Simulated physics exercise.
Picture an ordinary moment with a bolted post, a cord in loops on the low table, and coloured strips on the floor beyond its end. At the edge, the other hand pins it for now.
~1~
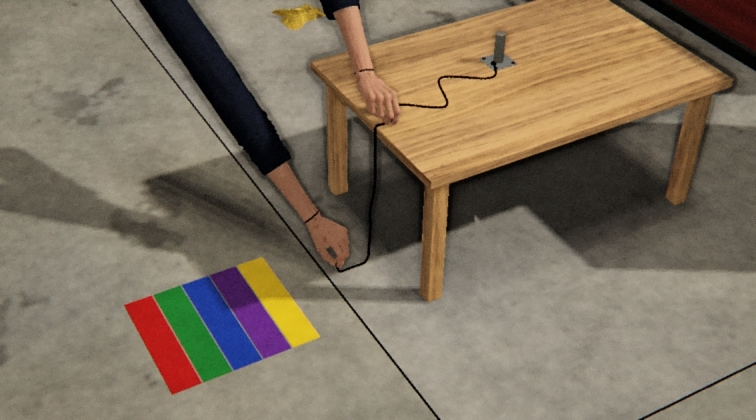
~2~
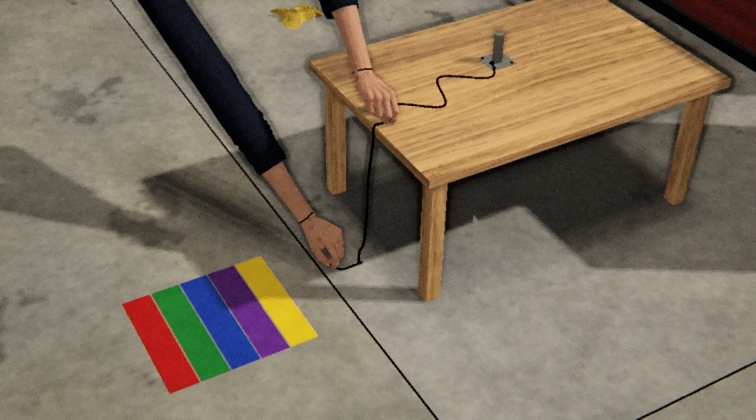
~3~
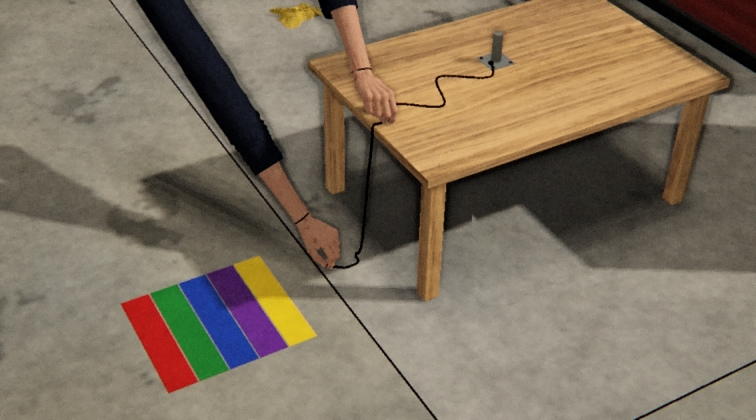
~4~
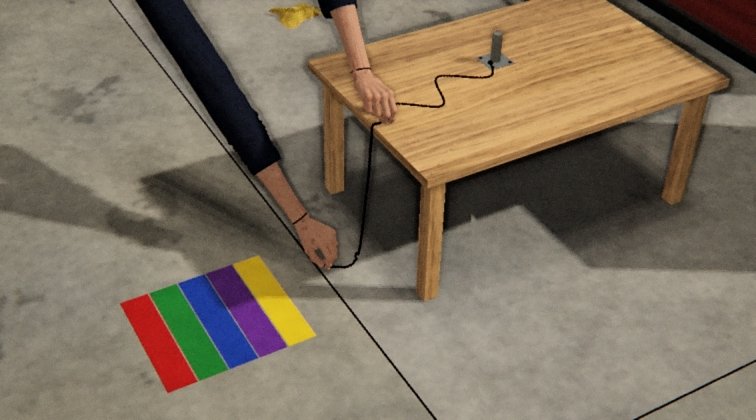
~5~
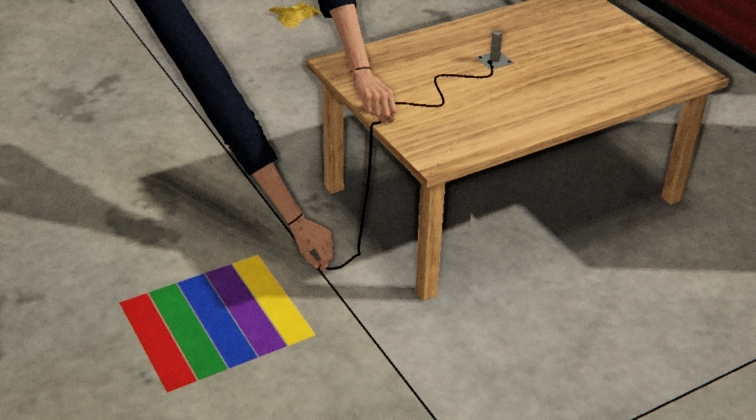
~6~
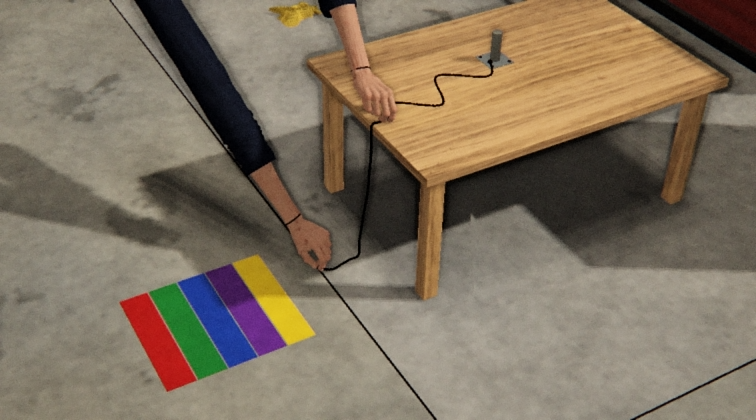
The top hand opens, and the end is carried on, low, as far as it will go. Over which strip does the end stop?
Over the red strip.
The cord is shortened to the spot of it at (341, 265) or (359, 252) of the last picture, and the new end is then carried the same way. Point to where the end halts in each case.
Case by case: (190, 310), then (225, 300).
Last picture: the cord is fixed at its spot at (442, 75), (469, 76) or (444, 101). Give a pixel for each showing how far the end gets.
Readings in order - (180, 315), (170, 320), (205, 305).
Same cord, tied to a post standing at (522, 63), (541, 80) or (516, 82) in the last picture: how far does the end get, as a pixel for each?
(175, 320), (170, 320) and (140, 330), in that order.
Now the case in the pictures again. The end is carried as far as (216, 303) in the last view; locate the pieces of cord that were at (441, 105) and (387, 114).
Around (383, 105) and (352, 155).
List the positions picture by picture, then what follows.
The first picture shows end (337, 264); yellow (296, 327); purple (267, 338); blue (238, 349); green (208, 360); red (178, 372).
The second picture shows end (331, 264); cord through (490, 78) (439, 87) (411, 105) (374, 134) (367, 194) (362, 248).
The third picture shows end (327, 265).
The fourth picture shows end (325, 266); cord through (488, 77) (437, 86) (409, 104) (372, 133) (366, 193) (360, 248).
The fifth picture shows end (320, 266).
The sixth picture shows end (318, 267); cord through (488, 76) (437, 85) (408, 103) (372, 132) (368, 191) (359, 247).
Soon after, end near (216, 303); over blue.
Then, end near (175, 318); over green.
At full stretch, end near (150, 327); over red. It gets as far as the red strip.
